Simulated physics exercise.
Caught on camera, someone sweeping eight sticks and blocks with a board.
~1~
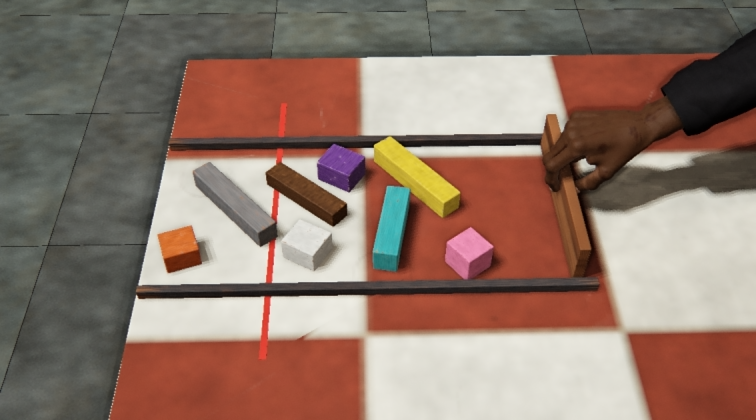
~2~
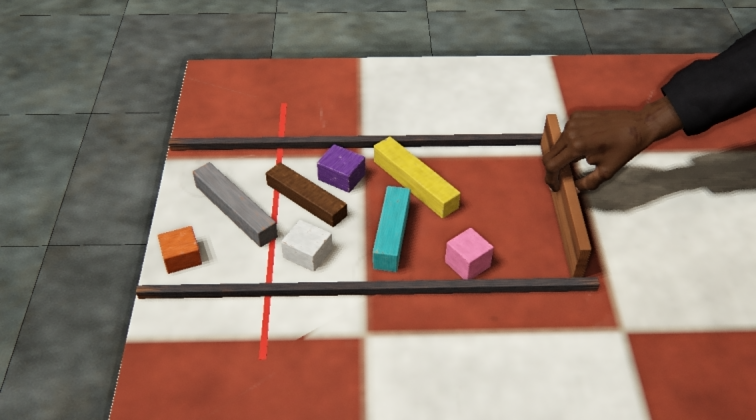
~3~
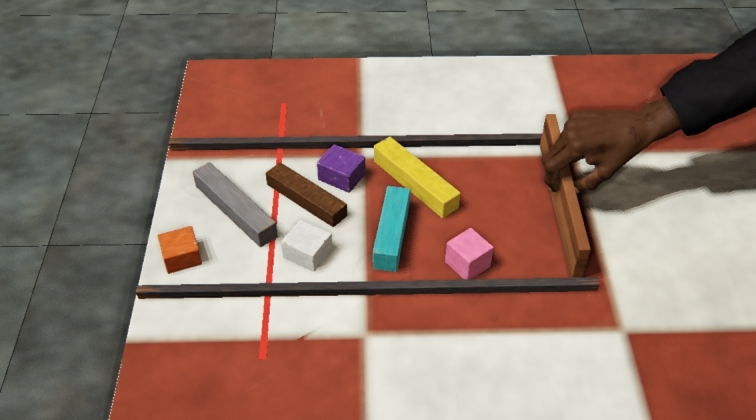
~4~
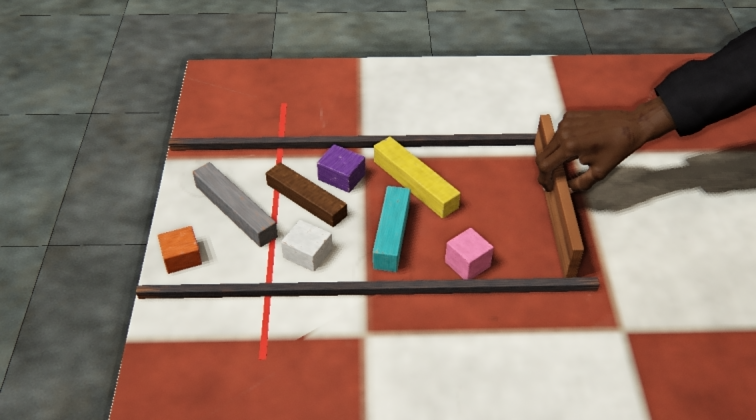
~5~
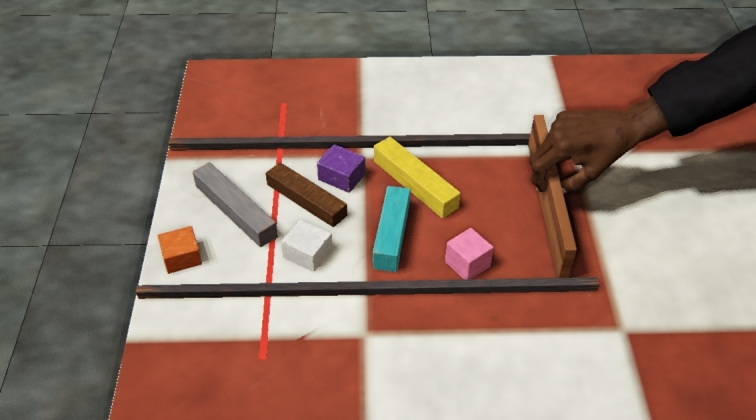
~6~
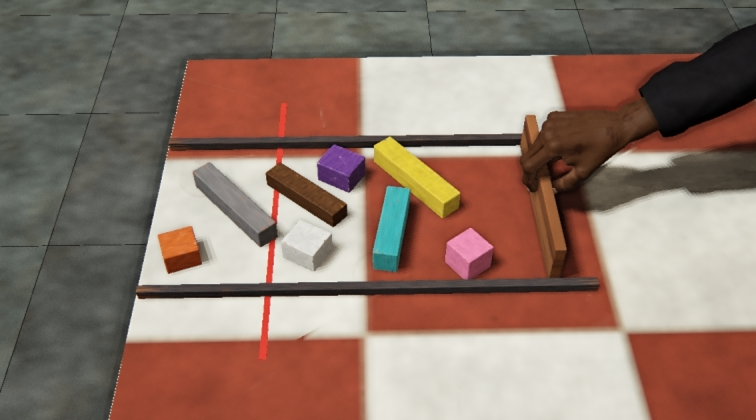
We see a hand holding a wooden board upright at the right of several coloured blocks and bars lying between two dark rails. The hand then slides the board slightly left, while the blocks and bars stay still.
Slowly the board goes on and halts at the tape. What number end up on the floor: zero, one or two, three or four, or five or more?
Outcome: The number that fall off is zero.
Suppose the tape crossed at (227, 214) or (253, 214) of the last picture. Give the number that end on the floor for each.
The counts: 2 and 1.
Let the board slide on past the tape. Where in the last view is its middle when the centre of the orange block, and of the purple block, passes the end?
At (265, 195) for the orange block; at (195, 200) for the purple block.
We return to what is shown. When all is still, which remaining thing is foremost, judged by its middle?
It is the orange block.
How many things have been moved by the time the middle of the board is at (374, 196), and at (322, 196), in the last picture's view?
6 and 7.
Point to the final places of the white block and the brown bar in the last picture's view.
First (191, 256), then (203, 189).
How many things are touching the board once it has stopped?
2 of them.
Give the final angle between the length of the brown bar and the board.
Roughly 15° out of line.
Early on, none off yet; orange block at rest near (180, 250); grey bar at rest near (234, 203); brown bar at rest near (306, 194).
Finally, the number that fall off is zero.
